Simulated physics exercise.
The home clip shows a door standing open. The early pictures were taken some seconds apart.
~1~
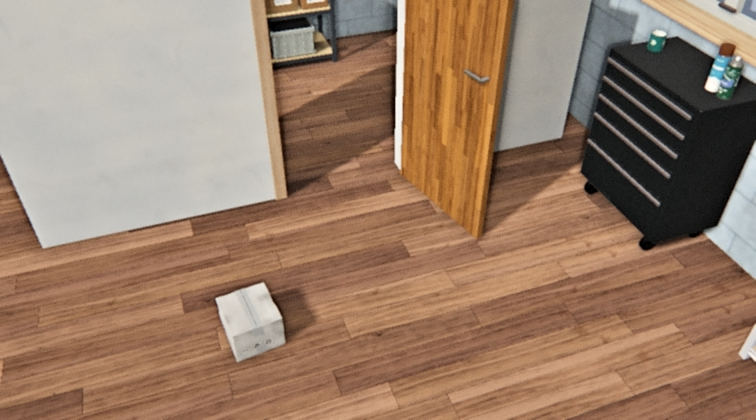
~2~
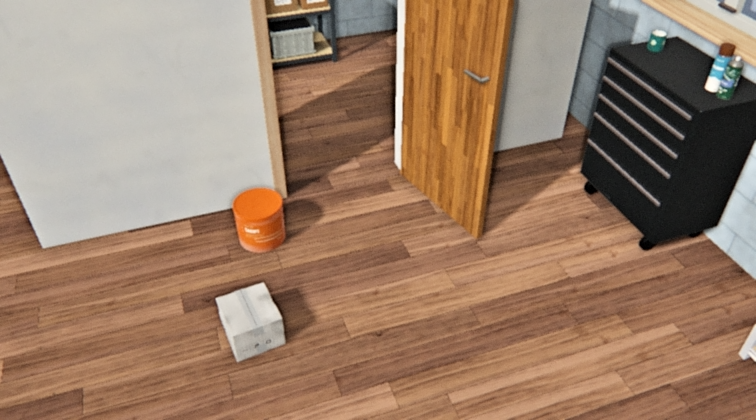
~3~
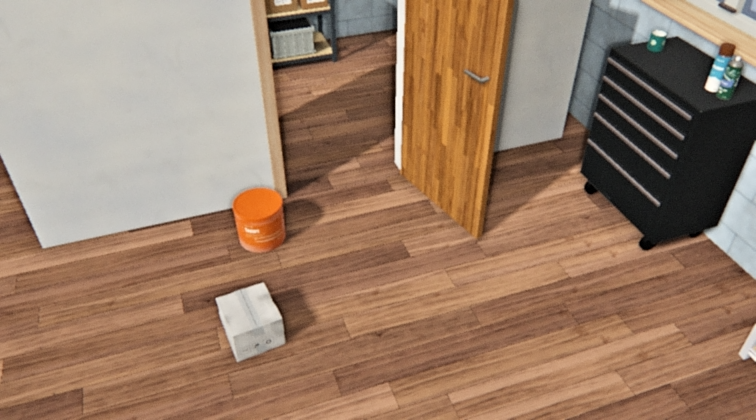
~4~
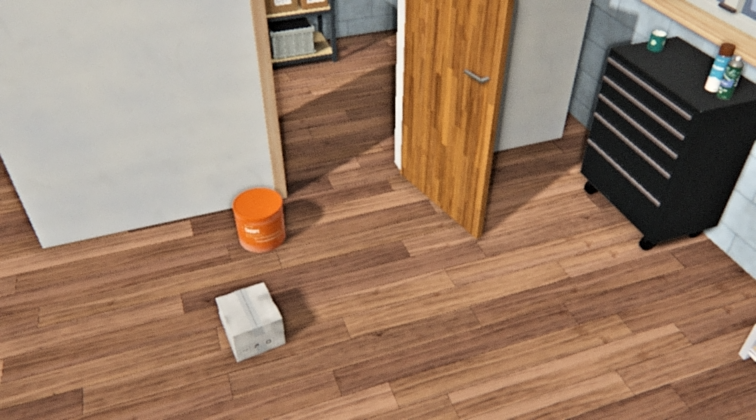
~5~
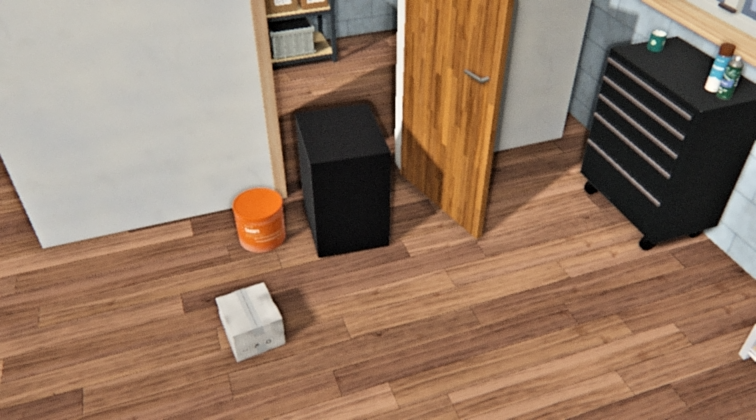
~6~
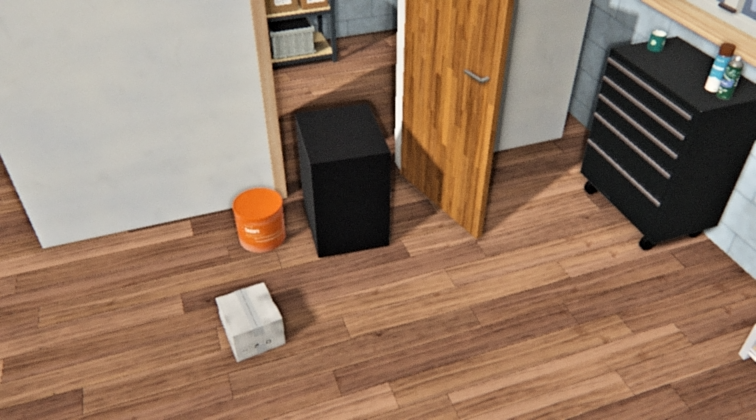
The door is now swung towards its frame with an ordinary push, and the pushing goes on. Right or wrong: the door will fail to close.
Right, it fails to close.
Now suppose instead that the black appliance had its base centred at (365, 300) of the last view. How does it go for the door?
Finishes its swing.
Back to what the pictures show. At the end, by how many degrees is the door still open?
The answer is roughly 65°.
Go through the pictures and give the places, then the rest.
In the first frame, door wide open and still; white parcel (251, 321).
In the second frame, door wide open and still; white parcel (251, 321); orange pail (260, 220).
In the third frame, door wide open and still; white parcel (251, 321); orange pail (260, 220).
In the fourth frame, door wide open and still; white parcel (251, 321); orange pail (260, 220).
In the fifth frame, door wide open and still; white parcel (251, 321); orange pail (260, 220).
In the sixth frame, door wide open and still; black appliance (343, 181); white parcel (251, 321).
Then, 0.40 s later than the last frame, door 96° open.
Then, 0.60 s later than the last frame, door 86° open.
Then, 0.80 s later than the last frame, door 74° open.
Then, 1.00 s later than the last frame, door 64° open.
When it is over, door 64° open; all 3 as before. End places, in pixels of the last picture, black appliance near (343, 181).
